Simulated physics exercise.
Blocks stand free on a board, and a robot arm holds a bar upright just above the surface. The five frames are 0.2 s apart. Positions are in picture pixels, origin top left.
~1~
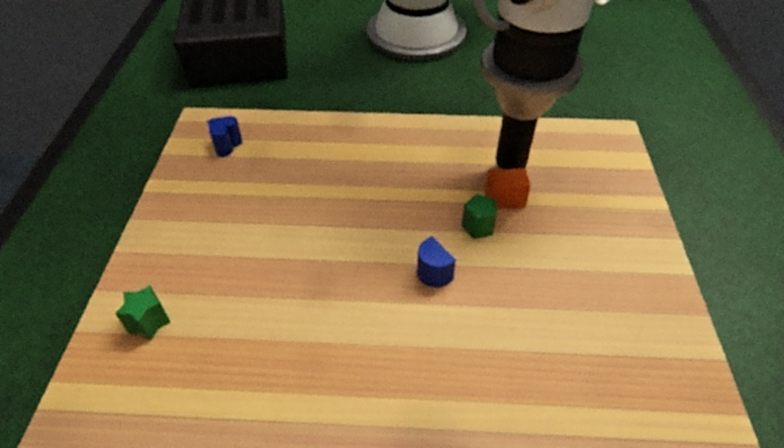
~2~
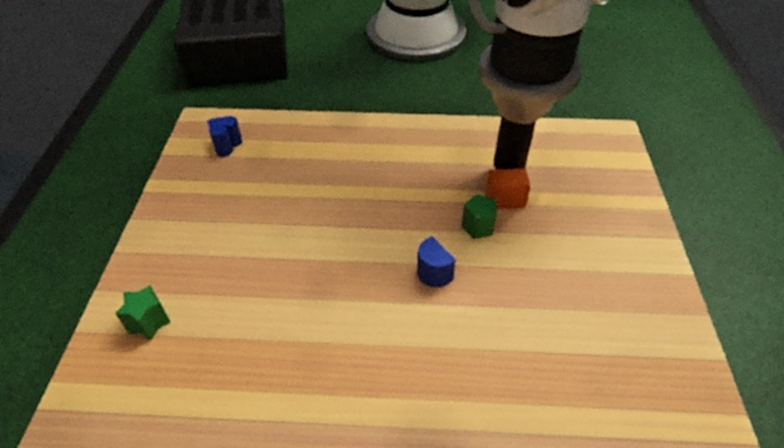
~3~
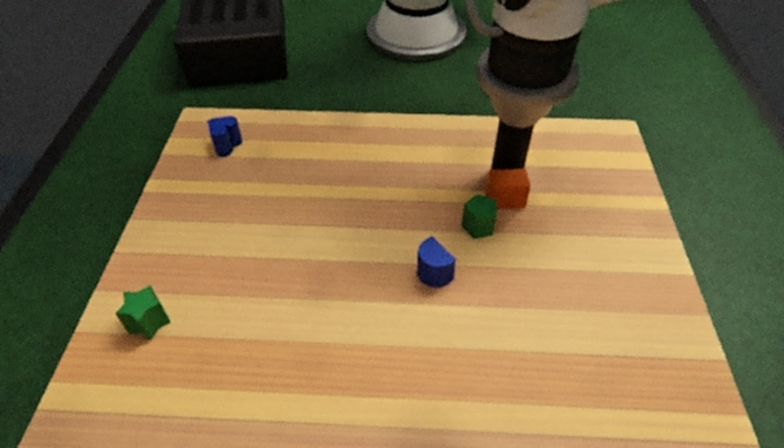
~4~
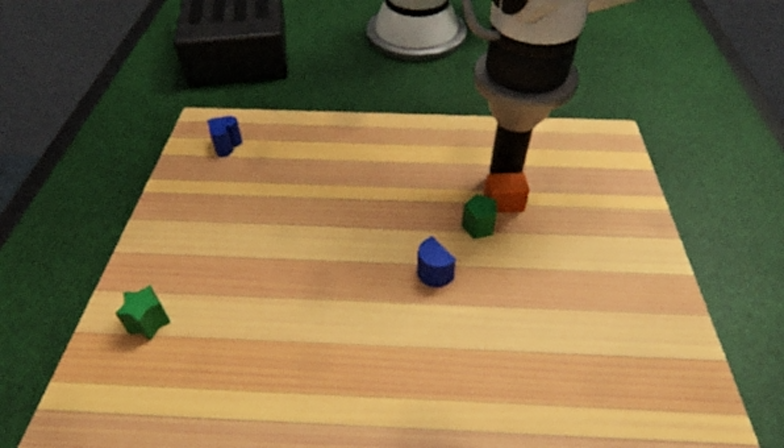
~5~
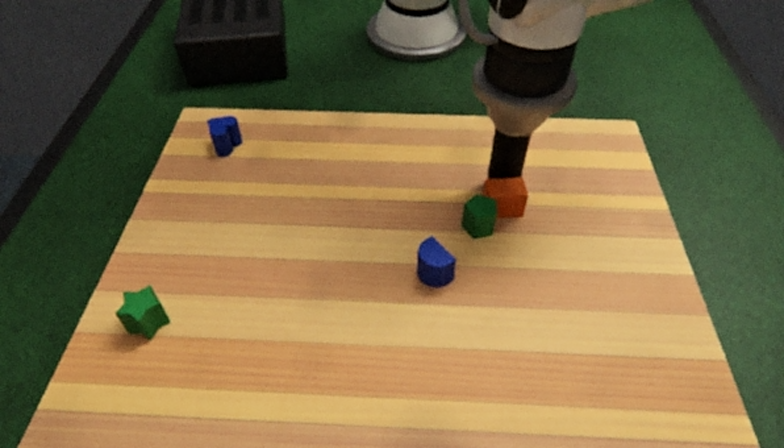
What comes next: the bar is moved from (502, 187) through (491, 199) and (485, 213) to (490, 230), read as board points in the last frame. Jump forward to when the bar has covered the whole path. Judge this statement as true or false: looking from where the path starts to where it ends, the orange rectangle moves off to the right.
That is false.
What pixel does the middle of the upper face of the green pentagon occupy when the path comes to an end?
It will likely be found at (471, 226).
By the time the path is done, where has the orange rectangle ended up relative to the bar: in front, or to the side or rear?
Answer: Still ahead.
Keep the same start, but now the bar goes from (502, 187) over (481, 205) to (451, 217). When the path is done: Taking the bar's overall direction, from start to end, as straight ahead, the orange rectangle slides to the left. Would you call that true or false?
True.
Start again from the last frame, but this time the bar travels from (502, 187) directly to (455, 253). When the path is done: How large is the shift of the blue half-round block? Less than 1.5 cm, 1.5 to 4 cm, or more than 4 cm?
1.5-4 cm.
What follows on the original path. Halfway along, bar at (487, 197); green pentagon at (474, 220), turned 45° clockwise; orange rectangle at (502, 206), turned 20° anticlockwise.
At the end, bar at (492, 221); blue half-round block unmoved; green pentagon at (471, 226), turned 60° clockwise; orange rectangle at (517, 228), turned 35° anticlockwise.
